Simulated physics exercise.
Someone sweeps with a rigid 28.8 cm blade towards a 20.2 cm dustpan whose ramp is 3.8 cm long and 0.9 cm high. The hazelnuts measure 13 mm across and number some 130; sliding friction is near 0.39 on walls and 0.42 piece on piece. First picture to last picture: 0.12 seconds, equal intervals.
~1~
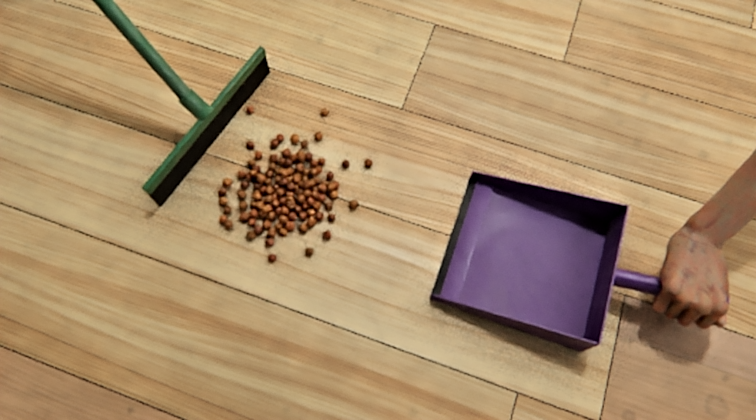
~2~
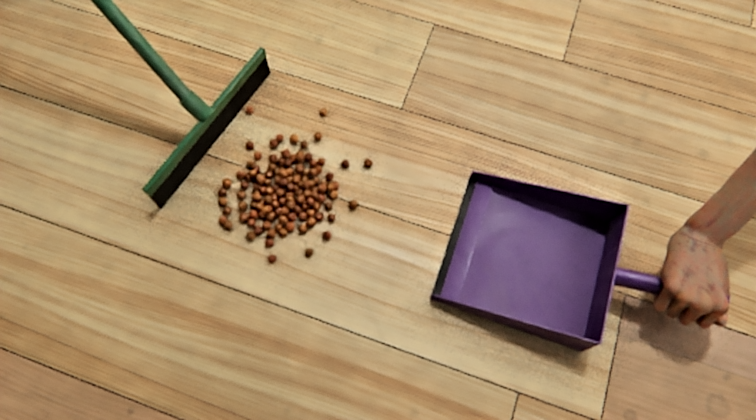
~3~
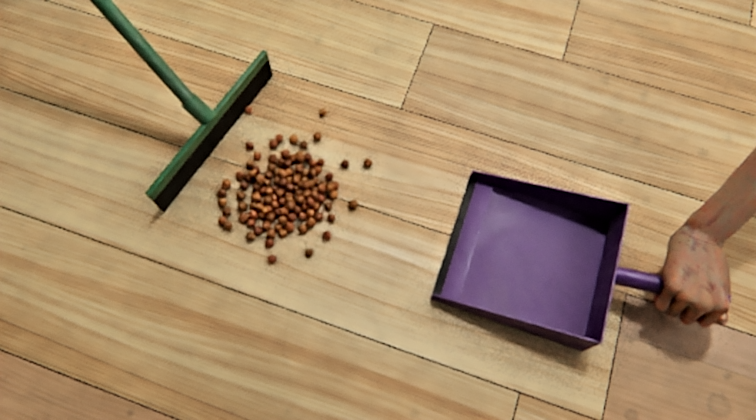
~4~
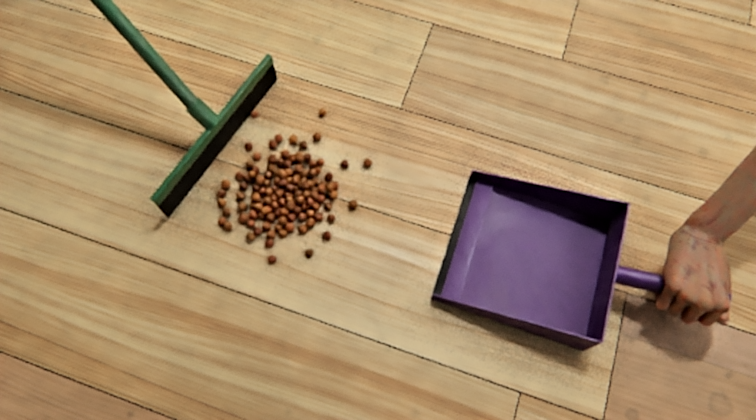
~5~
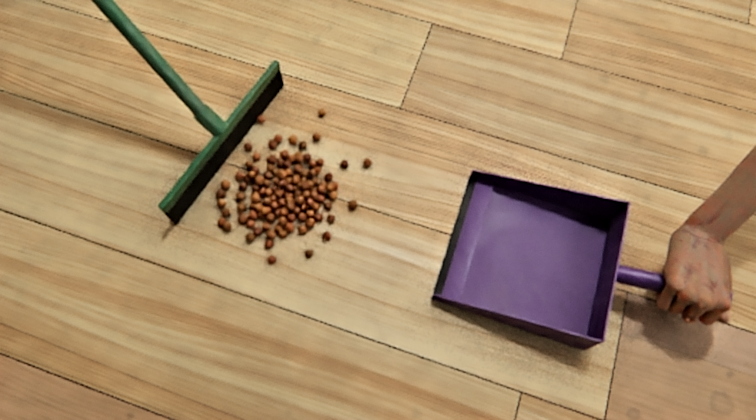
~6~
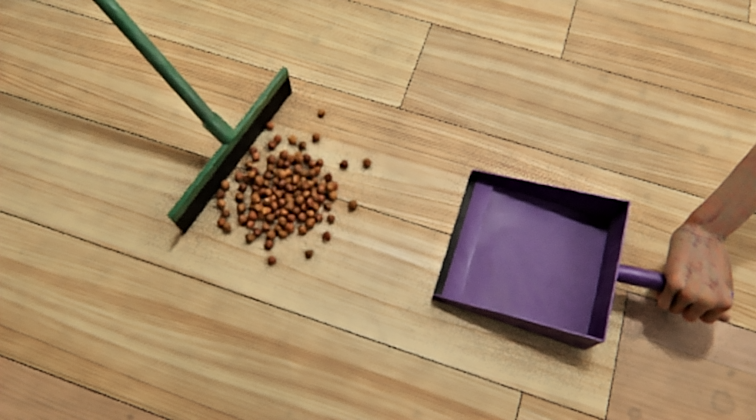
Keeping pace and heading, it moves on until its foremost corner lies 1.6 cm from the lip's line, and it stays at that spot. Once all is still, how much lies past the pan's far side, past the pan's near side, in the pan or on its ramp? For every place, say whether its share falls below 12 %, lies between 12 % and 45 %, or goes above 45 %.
In the end past the pan's far side: A minor share. Past the pan's near side: A major share. In the pan or on its ramp: An intermediate share.
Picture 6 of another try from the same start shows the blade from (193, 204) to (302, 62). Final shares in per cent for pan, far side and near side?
Pan 35 % / far 10 % / near 30 %.
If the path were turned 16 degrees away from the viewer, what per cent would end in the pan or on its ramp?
About 30 percent would end up there.
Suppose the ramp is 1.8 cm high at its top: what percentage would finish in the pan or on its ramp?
Estimate with the new ramp: Some 20 in a hundred.
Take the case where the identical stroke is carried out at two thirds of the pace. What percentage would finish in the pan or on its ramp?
Then around 25 per cent.
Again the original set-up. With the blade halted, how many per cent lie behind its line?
Estimate: Near 5 %.
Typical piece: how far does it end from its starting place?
32 cm or thereabouts.
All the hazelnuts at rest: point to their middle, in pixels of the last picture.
I'd say roughly (470, 309).
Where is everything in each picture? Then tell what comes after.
Blade from (148, 190) to (262, 53), moved 0.0 cm, 0 of the pieces shifted so far; middle of the pieces at (283, 191); pan at (535, 264), in the first frame.
Blade from (149, 192) to (262, 54), moved 0.2 cm, 0 of the pieces shifted so far; middle of the pieces at (283, 191), in the second frame.
Blade from (152, 196) to (265, 57), moved 1.0 cm, 0 of the pieces shifted so far; middle of the pieces at (282, 191), in the third frame.
Blade from (157, 201) to (269, 61), moved 2.1 cm, 1 of the pieces shifted so far; middle of the pieces at (282, 192), in the fourth frame.
Blade from (164, 209) to (277, 67), moved 3.8 cm, 1 of the pieces shifted so far; middle of the pieces at (282, 192), in the fifth frame.
Blade from (173, 218) to (285, 73), moved 5.8 cm, 2 of the pieces shifted so far; middle of the pieces at (281, 192); pan at (537, 262), in the sixth frame.
Then, 0.21 s after the last picture, middle of the blade 20 cm from the lip; 0 % over the lip, far side 0 %, near side 20 %.
Then, 0.35 s after the last picture, middle of the blade 9 cm from the lip; 0 % over the lip, far side 0 %, near side 40 %.
Then, 0.62 s after the last picture, middle of the blade 4 cm from the lip; 30 % over the lip, far side 0 %, near side 50 %.
In the end, far side 0 %, near side 50 %, pan 25 %, in front of the lip or behind the blade 25 %.
